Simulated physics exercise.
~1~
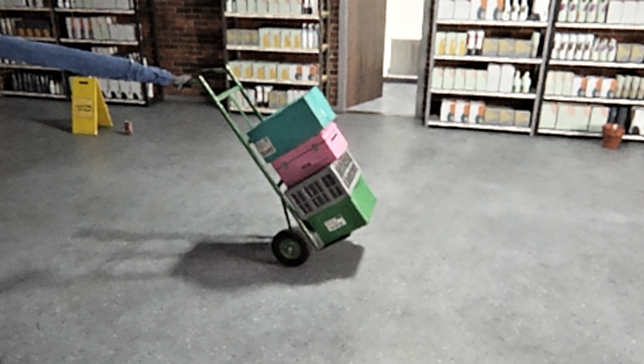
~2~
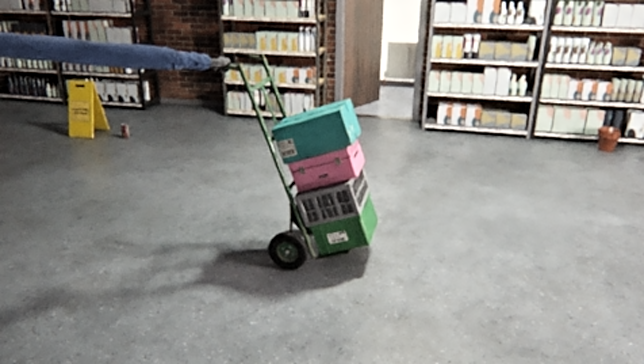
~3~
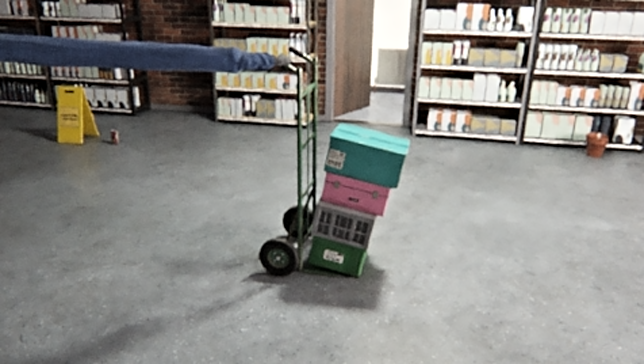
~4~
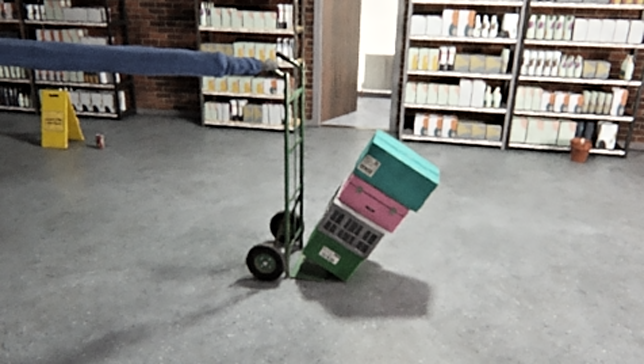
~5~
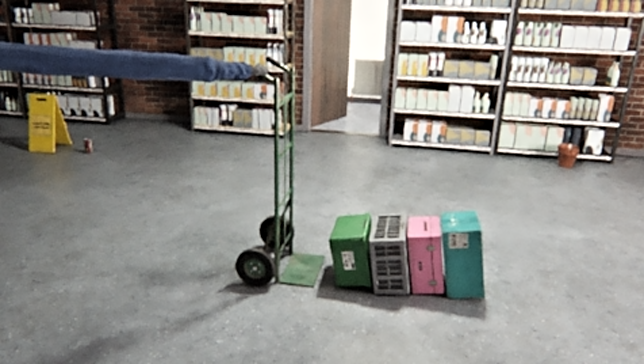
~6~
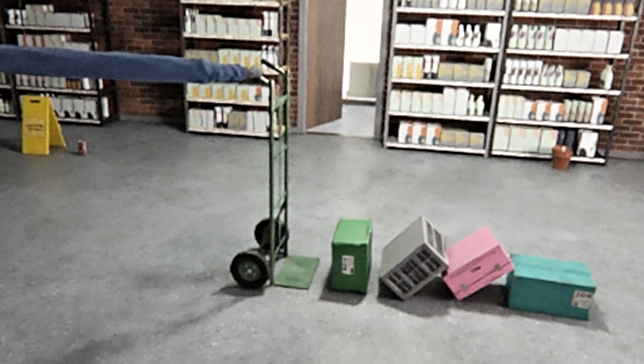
To begin with, a blue-sleeved arm reaching in from the left holds a green sack truck tilted back, loaded with a green tote, a grey crate, a pink toolbox and a turquoise parcel on top. The arm swings the truck upright, and the stack rides up with it. The truck stops upright, but the boxes keep tipping forward to the right, away from its frame. They topple into a row on the floor ahead of the truck. Finally the boxes spread apart, with the turquoise parcel farthest right, the pink toolbox and grey crate tipped over, and the toppled green tote nearest the truck, still held upright.
